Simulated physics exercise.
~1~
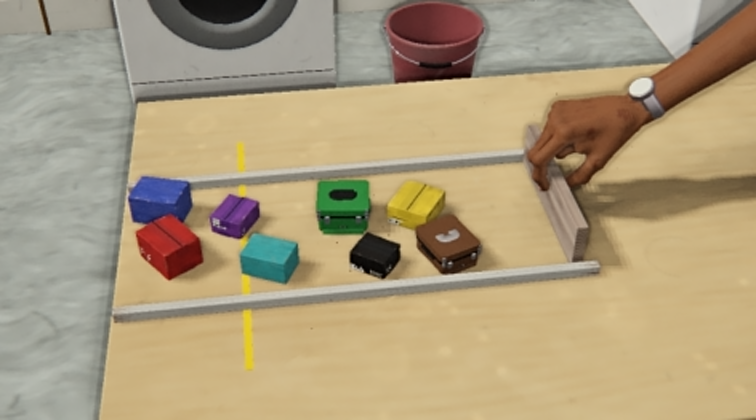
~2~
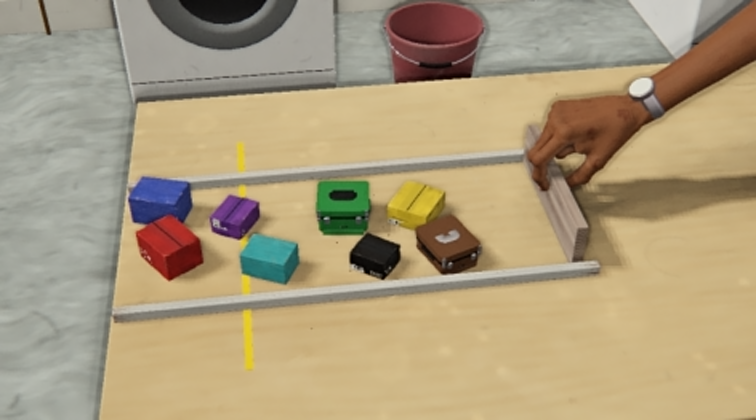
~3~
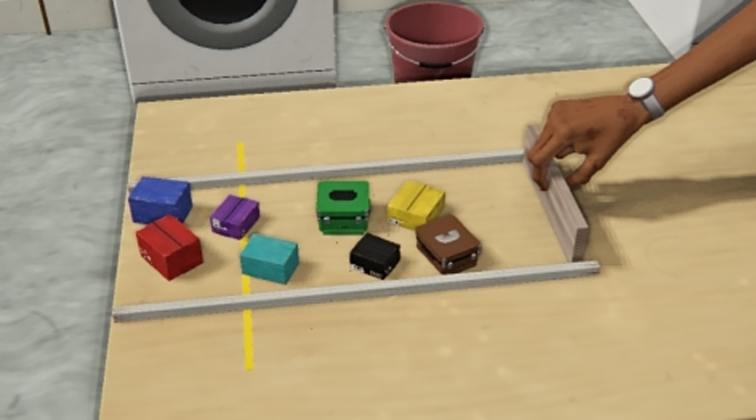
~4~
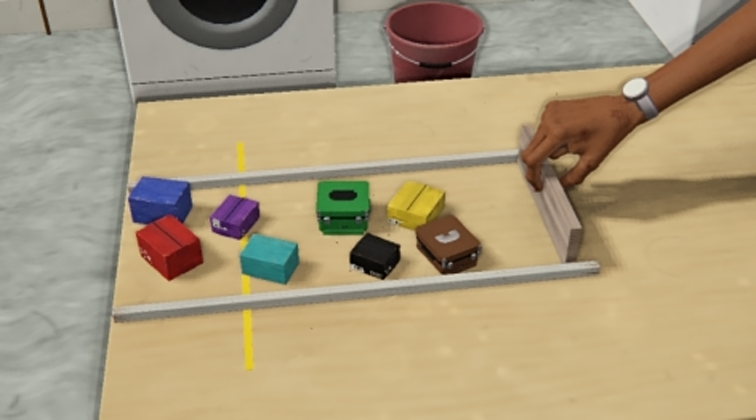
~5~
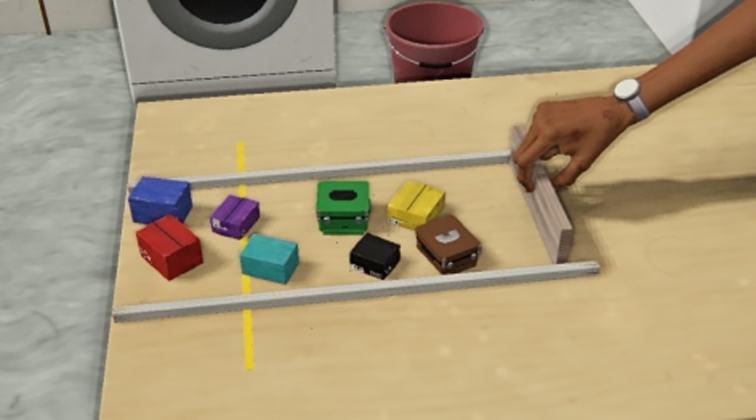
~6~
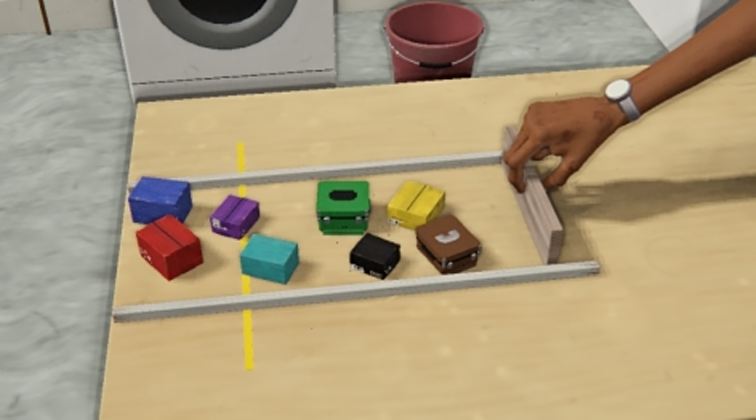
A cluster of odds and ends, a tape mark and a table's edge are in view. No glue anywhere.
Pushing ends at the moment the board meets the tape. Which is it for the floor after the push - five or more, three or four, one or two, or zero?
For the floor it is one or two.
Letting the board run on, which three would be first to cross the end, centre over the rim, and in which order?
Ranked earliest first, the red box comes before the blue block, which comes before the purple box.
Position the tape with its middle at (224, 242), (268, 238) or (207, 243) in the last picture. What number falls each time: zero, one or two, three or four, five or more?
So, taking them in turn, I'd give three to four; either one or two; three to four.
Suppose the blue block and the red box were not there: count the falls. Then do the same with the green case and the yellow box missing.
0 in the first case and 0 in the second.
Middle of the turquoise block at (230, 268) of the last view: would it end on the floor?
Turquoise block: Safe.
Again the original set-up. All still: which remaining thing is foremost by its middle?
The one is the purple box.
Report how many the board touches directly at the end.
Number in contact with it: 2.
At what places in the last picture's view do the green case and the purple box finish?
Green case: About (173, 223); purple box: About (125, 233).
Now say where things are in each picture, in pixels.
Blue block (161, 202); red box (170, 247); purple box (235, 217); board (553, 192); tape (244, 240), in the first frame.
Red box (170, 247); board (553, 192), in the second frame.
Purple box (235, 217); yellow box (416, 207), in the third frame.
Blue block (161, 202); brown case (447, 247), in the fourth frame.
Red box (170, 247); black box (375, 256), in the fifth frame.
Blue block (161, 202); red box (170, 247); purple box (235, 217); board (529, 194); tape (244, 240), in the sixth frame.
A little later, none off yet; blue block at rest near (161, 202); red box at rest near (170, 247); purple box at rest near (235, 217).
When it is over, the number that fall off is one or two; down, red box and blue block.
